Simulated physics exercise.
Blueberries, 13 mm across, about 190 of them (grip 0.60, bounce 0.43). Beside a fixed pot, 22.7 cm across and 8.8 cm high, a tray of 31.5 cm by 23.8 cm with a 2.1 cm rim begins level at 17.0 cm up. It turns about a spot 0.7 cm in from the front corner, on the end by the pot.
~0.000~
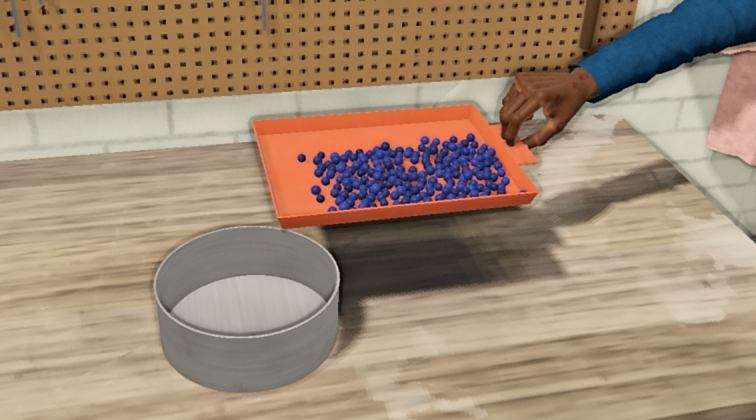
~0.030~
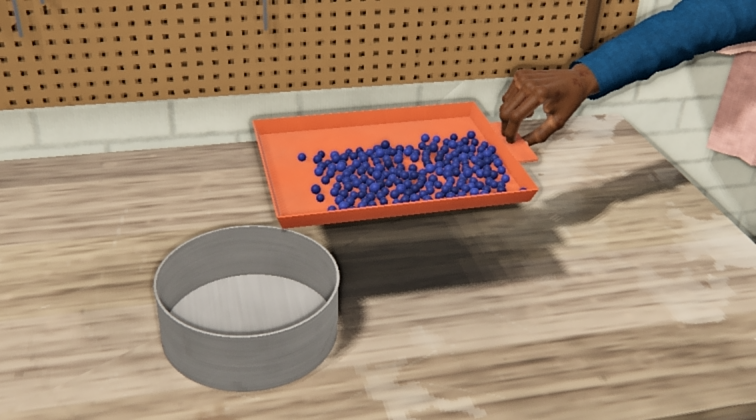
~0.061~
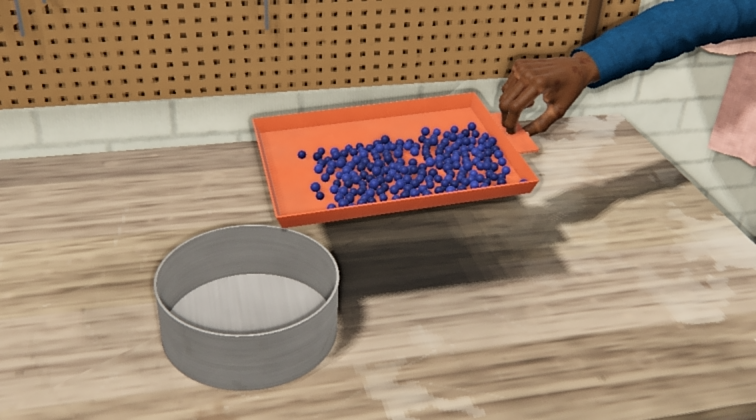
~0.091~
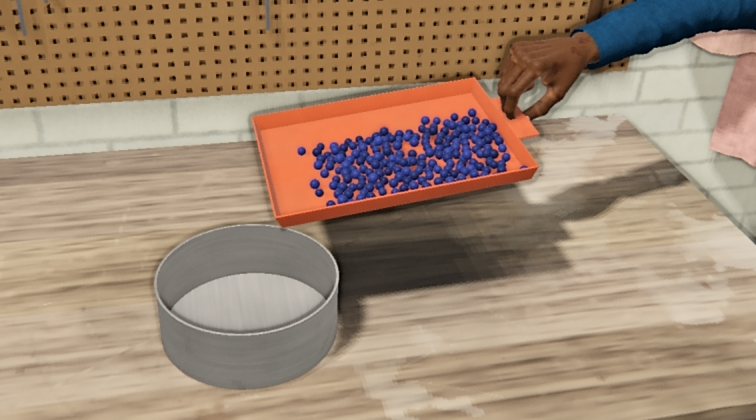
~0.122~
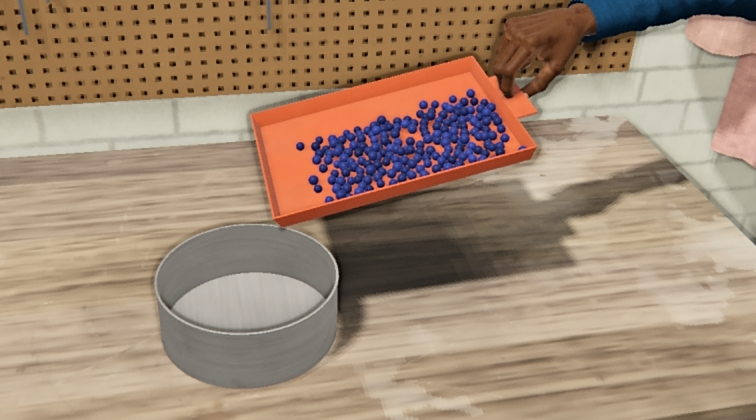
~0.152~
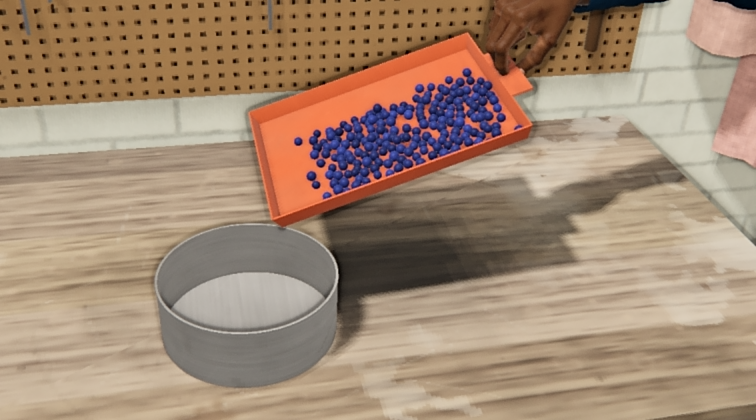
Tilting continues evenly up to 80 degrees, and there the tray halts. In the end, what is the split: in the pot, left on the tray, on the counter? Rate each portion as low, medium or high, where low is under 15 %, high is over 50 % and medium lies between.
Pot high, left on the tray low, counter medium.
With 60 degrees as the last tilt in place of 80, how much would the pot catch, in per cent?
Around 60 %, I reckon.
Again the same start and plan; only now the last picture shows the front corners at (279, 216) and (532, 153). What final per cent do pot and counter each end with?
In the pot: 60 per cent; on the counter: 35 per cent.
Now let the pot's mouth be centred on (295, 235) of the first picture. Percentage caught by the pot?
Roughly 5 percent would end up there.
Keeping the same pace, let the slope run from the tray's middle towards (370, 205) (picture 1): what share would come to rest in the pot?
Estimate: Some 30 per cent.
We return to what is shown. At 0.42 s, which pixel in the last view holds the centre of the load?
At that time the load is centred around (290, 113).
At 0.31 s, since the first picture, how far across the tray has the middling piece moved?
I'd say close to 1 centimetres.
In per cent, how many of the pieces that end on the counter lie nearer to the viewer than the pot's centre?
About 60 per cent.
Then, at 0.31 s, tilt 52 degrees; the tray holds 100 %, the pot 0 %.
After 0.42 s, tilt 74 degrees; the tray holds 100 %, the pot 0 %.
After 0.66 s, tilt 80 degrees; the tray holds 10 %, the pot 55 %.
In the end, at 1.9 s, pot 70 %, tray 0 %, counter 30 %.
